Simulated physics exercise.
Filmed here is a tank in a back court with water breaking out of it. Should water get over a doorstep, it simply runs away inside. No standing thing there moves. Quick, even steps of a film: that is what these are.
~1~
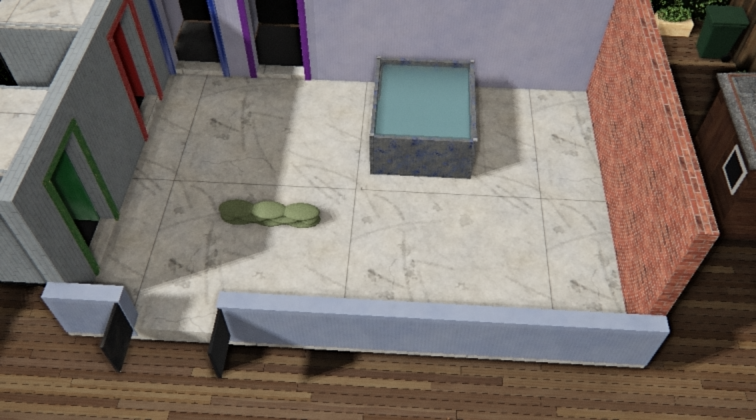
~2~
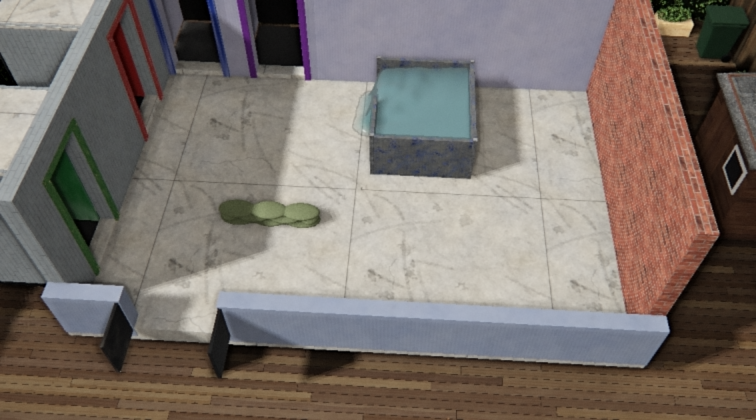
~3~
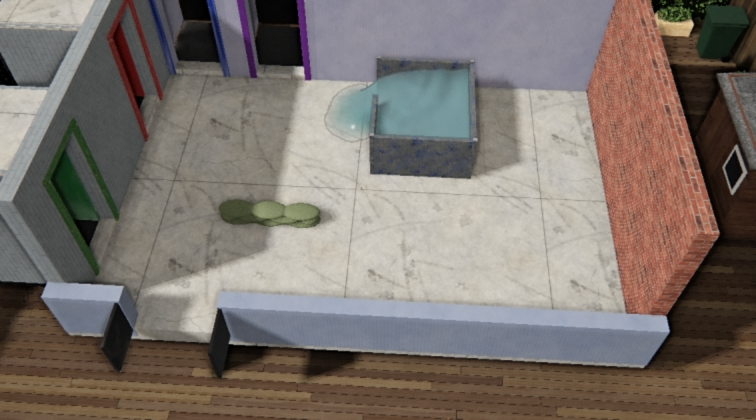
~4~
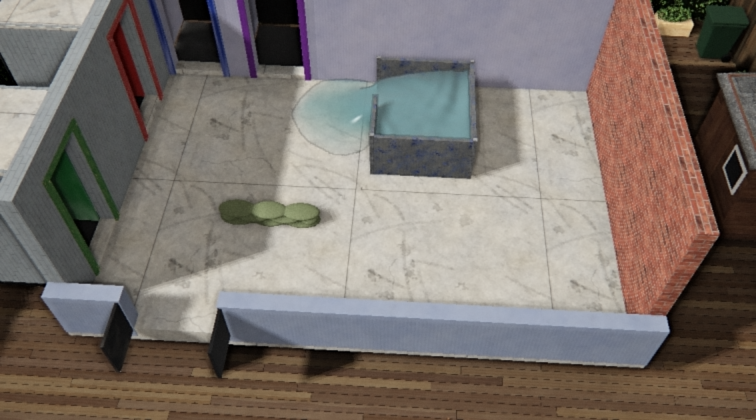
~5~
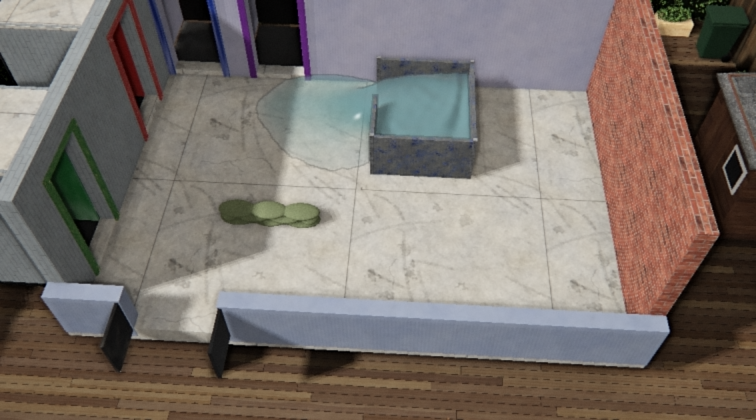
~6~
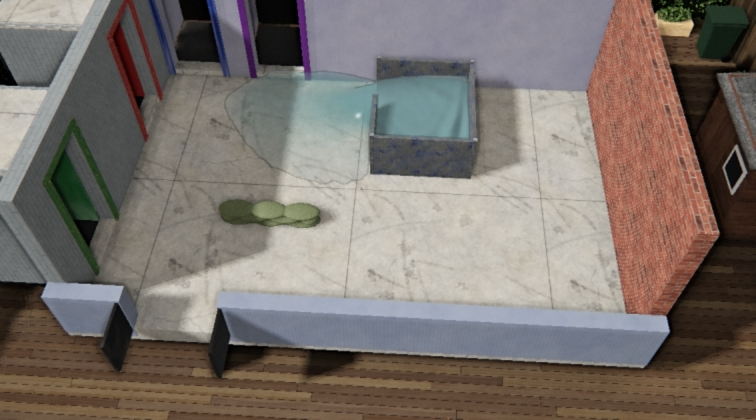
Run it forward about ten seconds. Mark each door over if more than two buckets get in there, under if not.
Purple door - over; red door - over; green door - over; blue door - over.
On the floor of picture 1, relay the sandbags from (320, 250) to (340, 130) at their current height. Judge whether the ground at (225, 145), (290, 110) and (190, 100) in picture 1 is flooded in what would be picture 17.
As listed: Submerged, submerged, submerged.
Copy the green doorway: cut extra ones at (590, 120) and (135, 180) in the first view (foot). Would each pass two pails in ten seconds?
So the first doesn't reach it, and then the second tops it.
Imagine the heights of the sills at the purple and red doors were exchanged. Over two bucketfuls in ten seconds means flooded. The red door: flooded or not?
Red door: Exceeds the limit.
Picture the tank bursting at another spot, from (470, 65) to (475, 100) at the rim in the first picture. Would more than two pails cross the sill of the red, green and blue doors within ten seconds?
The red door stays within the limit, the green door tops the limit, and the blue door stays within the limit.
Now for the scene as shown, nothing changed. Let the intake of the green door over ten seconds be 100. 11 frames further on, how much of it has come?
I make it 0 per cent.
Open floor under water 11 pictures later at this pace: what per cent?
Roughly 35 percent, I reckon.
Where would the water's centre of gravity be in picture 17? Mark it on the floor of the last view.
The centre of mass sits at about (324, 125).
A moment on, water covers 30 % of the floor; the purple door under two buckets in, the red door under two buckets in, the green door not reached, the blue door wet at the sill, nothing in.
Next, water covers 35 % of the floor; the purple door over two buckets in, the red door over two buckets in, the green door wet at the sill, nothing in, the blue door over two buckets in.
Then, water covers 40 % of the floor; the purple door over two buckets in, the red door far over two buckets in, the green door under two buckets in, the blue door over two buckets in.
Later, water covers 55 % of the floor; the purple door over two buckets in, the red door far over two buckets in, the green door under two buckets in, the blue door far over two buckets in.
In the end, water covers 85 % of the floor; the purple door over two buckets in, the red door far over two buckets in, the green door over two buckets in, the blue door far over two buckets in.
